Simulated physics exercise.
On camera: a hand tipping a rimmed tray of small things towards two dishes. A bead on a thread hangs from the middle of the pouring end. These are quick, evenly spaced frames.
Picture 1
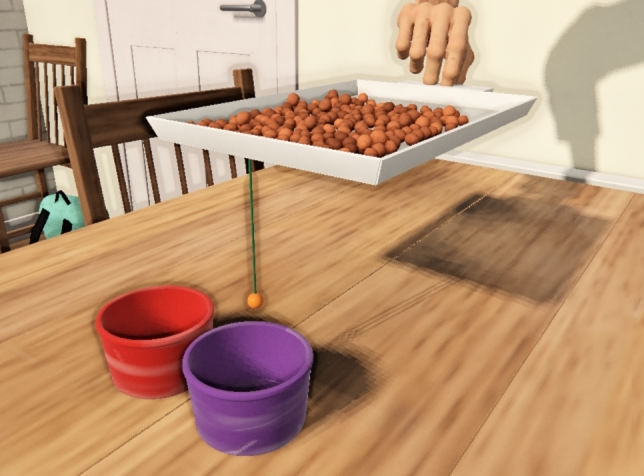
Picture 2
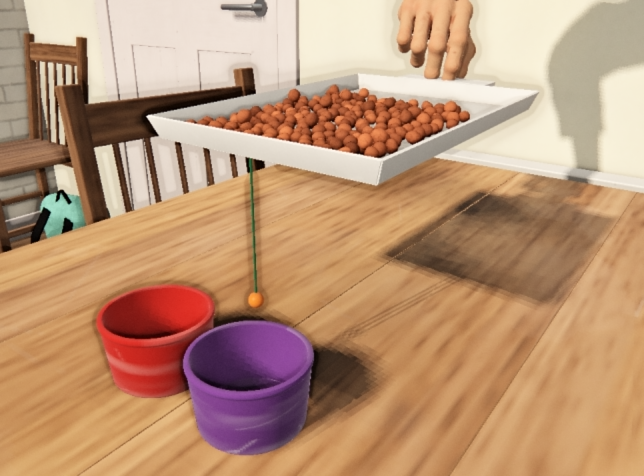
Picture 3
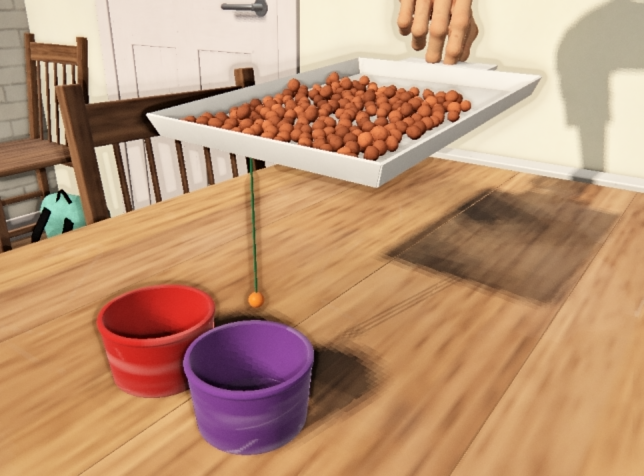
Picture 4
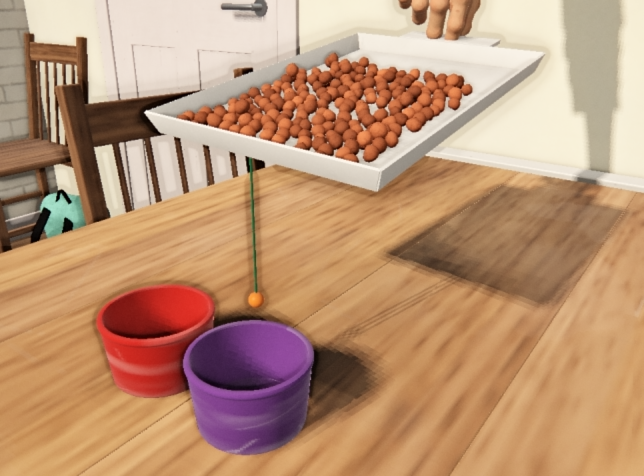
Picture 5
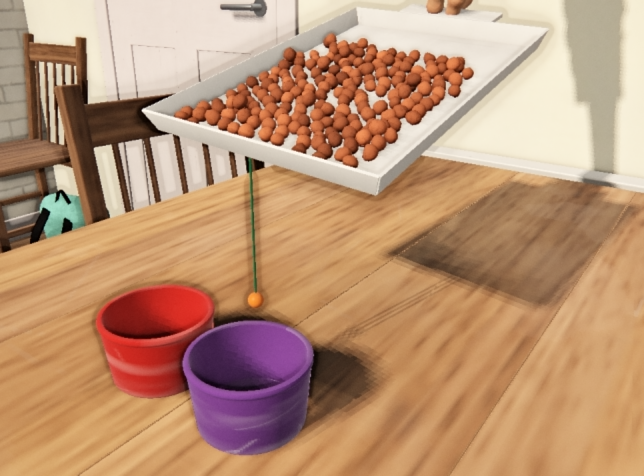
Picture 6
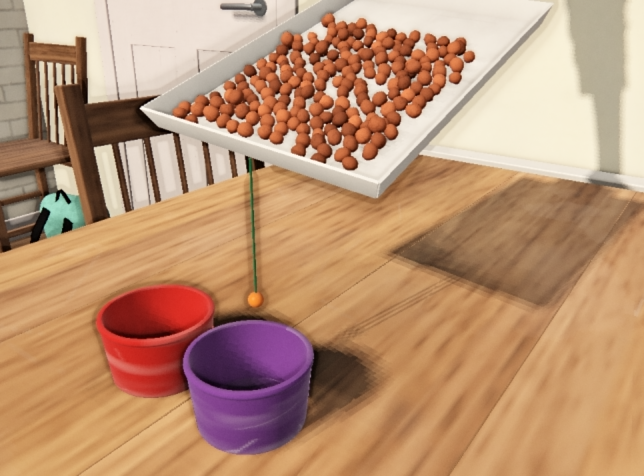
The clip opens on a white rimmed tray of reddish-brown pellets held level above a wooden table, near a red dish and a purple one, with a hand at its back. The hand lifts the far side out of view, tilting the tray steadily towards its near right corner, while the pellets shift slightly.
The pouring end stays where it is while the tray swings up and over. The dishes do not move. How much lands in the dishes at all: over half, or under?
They take only the smaller part between them.
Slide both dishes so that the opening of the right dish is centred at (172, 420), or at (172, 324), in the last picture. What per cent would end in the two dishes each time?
The first gives 10 %, the second 10 %.
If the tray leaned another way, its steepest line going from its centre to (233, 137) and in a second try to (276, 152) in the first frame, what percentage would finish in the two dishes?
First some 50, then 50 per cent.
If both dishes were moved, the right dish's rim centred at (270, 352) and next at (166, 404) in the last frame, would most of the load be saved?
First the smaller part, then the smaller part.
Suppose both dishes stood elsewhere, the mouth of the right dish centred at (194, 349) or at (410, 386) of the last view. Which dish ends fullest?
One: The dish on the right. Two: The right dish.
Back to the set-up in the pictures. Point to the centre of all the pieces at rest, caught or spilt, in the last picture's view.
Near (274, 438).
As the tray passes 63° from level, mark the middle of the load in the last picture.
At about (306, 68).
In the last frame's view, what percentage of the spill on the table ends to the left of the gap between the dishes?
It comes to 30 per cent or so.
Soon after the last picture, tray tipped steeply; all on the tray.
A little later, tray tipped past a quarter turn; most on the tray; a stray few outside both; a small part in the air.
Later still, tray tipped past a quarter turn; about a quarter in the right dish; a stray few in the left dish; about two thirds outside both.
At rest, tray tipped past a quarter turn; about a quarter in the right dish; a stray few in the left dish; about two thirds outside both.
